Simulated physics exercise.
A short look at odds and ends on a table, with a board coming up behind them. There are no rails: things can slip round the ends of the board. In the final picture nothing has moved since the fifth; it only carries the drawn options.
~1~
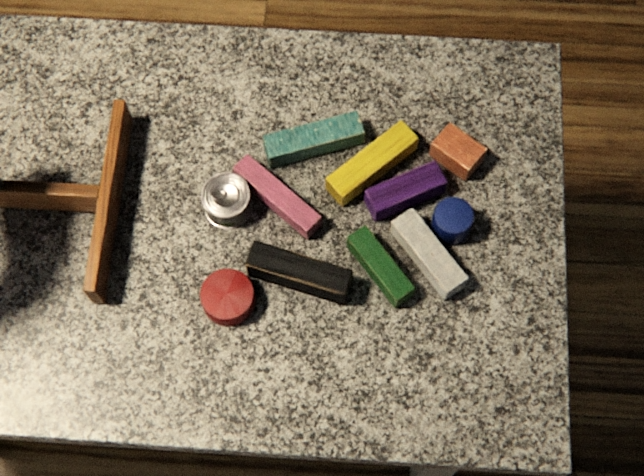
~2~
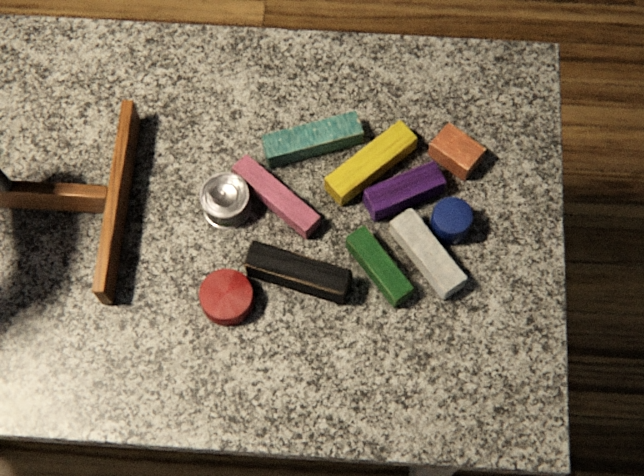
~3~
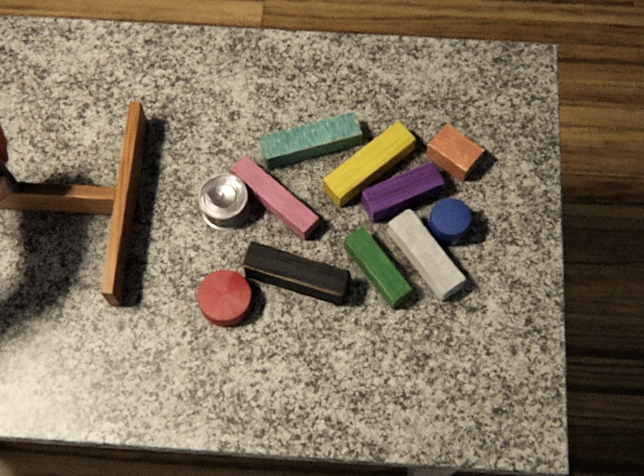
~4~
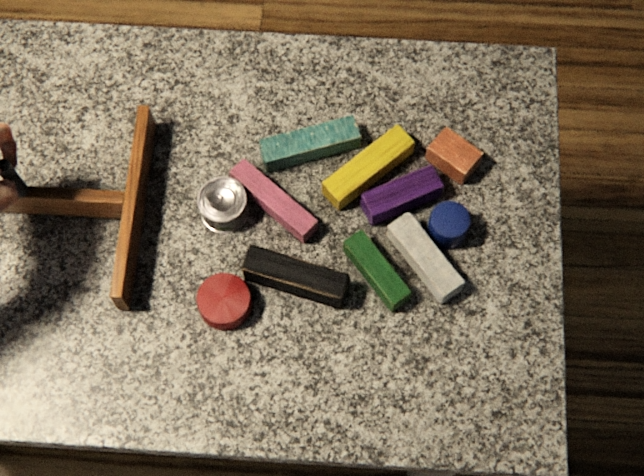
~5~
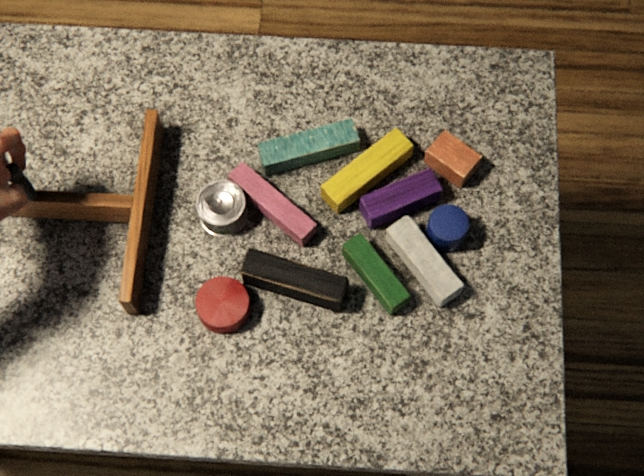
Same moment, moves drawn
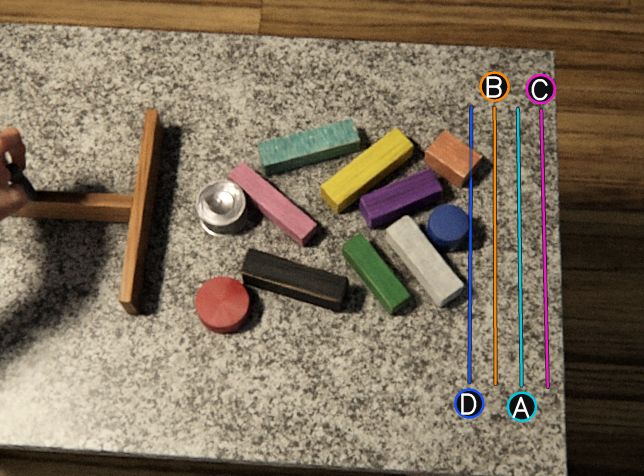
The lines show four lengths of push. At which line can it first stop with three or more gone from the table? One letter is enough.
At B, and not before.
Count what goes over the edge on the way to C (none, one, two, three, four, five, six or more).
Six or more.
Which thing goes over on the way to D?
The blue tin goes over.
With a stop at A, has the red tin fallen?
No.
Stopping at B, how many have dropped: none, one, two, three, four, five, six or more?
By then, four.
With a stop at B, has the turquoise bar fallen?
No.
On the marked copy, A at (520, 239); B at (495, 238); C at (544, 241); D at (470, 237).
With B. Early on, board (265, 208); turquoise bar (332, 140); red tin (292, 316).
Further on, board (394, 216); blue tin (533, 233); orange block (494, 132).
At the end, board (496, 221); blue tin over the edge; white bar over the edge; four fallen.
As for the rest, A drops five, but is farther than needed; C drops eight, but is farther than needed; D drops only one.
